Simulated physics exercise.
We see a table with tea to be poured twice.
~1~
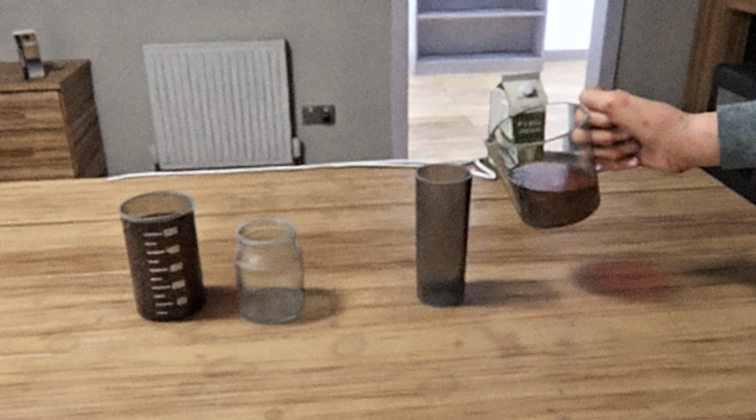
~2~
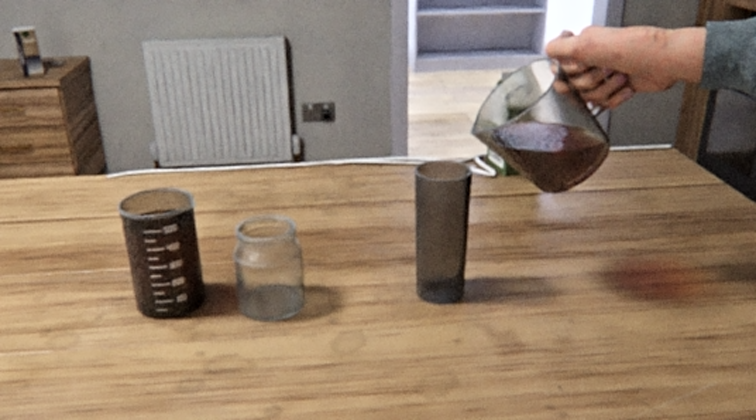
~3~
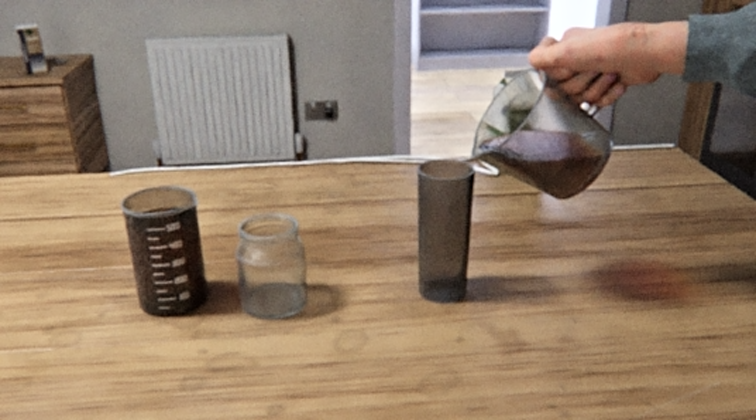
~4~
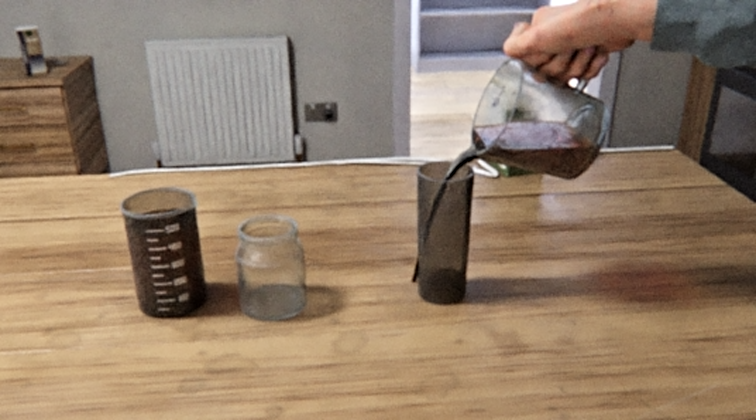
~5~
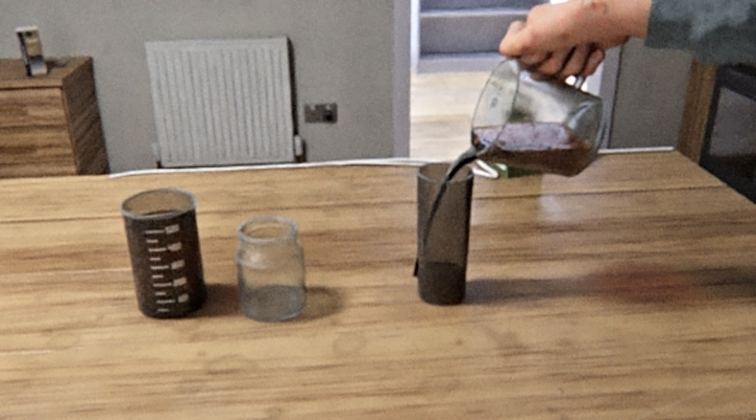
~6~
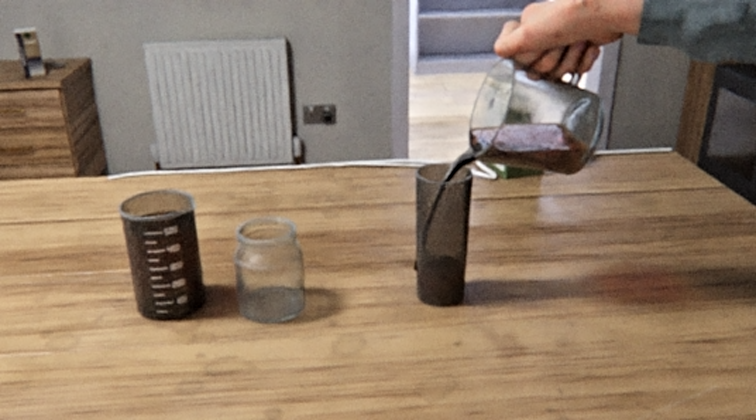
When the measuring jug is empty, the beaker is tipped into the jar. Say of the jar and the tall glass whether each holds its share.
Left, the jar overflows; right, the tall glass has room for it.
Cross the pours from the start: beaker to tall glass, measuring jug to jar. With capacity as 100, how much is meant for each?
Near 120 and 70 in a hundred.
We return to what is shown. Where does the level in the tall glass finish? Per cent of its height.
Close to 65 %.
Soon after, the tall glass is about half full.
Later, the tall glass is about two thirds full.
In the end, the jar is full to the brim and has run over; the tall glass is about two thirds full.
